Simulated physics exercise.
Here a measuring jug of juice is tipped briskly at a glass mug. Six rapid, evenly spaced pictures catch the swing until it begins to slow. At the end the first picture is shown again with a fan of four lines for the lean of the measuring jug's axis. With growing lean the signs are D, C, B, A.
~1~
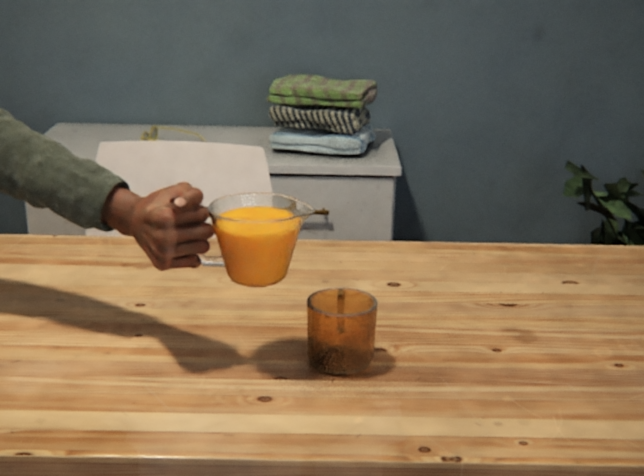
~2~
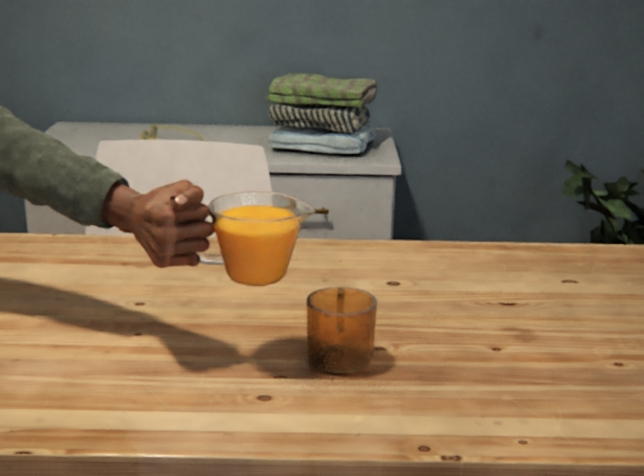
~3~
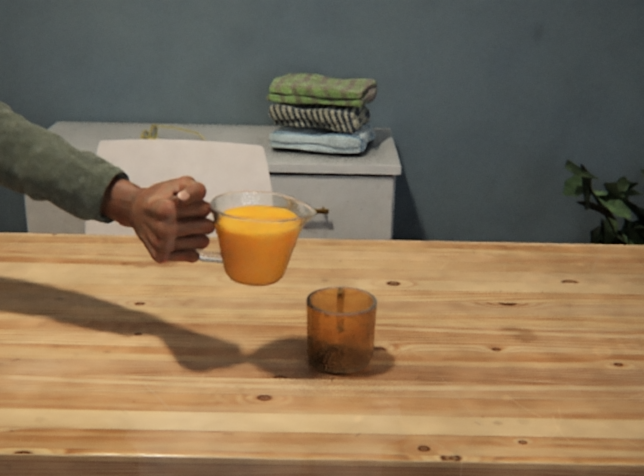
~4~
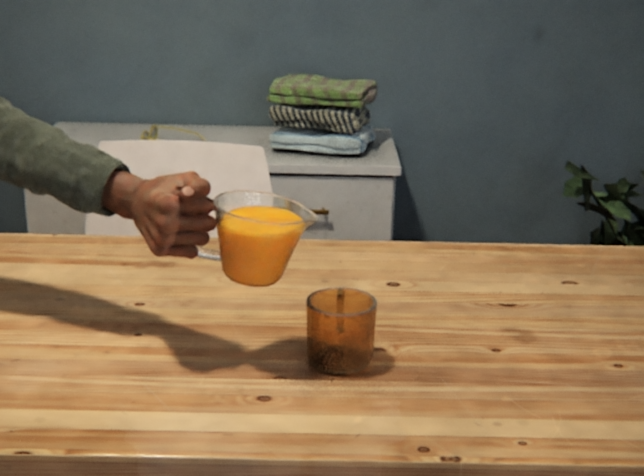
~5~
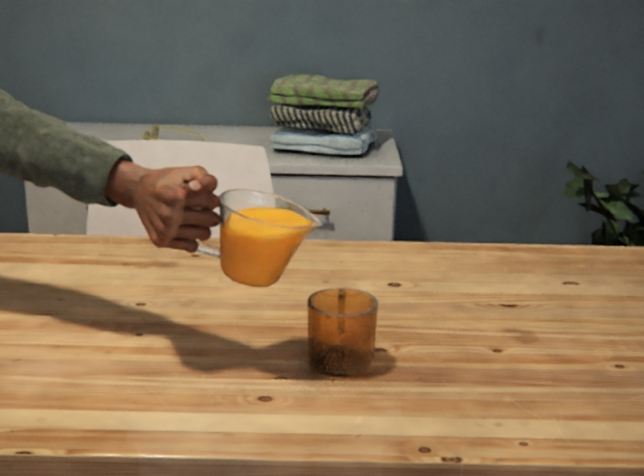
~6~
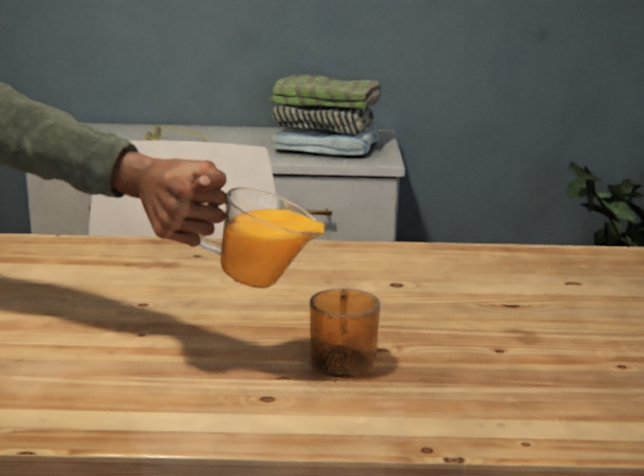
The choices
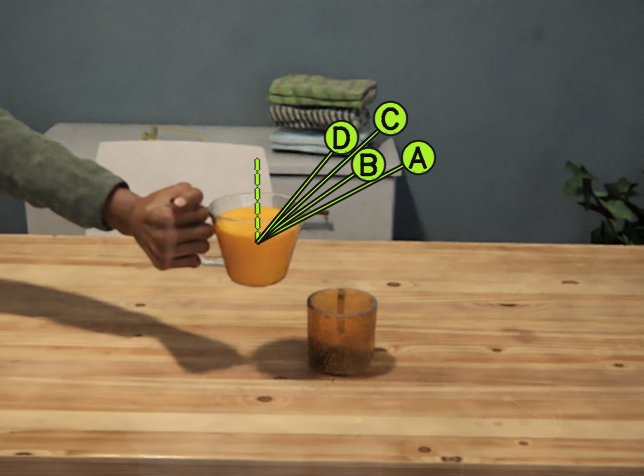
We see a hand holding a clear measuring jug of orange juice above a wooden table, beside an amber-coloured glass mug. The jug stays nearly still at first, then the hand tilts it to the right, its lip above the mug.
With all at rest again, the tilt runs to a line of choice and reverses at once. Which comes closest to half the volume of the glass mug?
Choose C.
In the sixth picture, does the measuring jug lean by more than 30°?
No.
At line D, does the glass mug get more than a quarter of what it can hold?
Yes, it does.
On the marked copy, A at (403, 165); B at (354, 174); C at (378, 130); D at (332, 151).
If A is chosen, the glass mug ends with about 77 % of what it can hold.
If B is chosen, the glass mug ends with about 62 % of what it can hold.
If C is chosen, the glass mug ends with about 47 % of what it can hold.
If D is chosen, the glass mug ends with about 33 % of what it can hold.
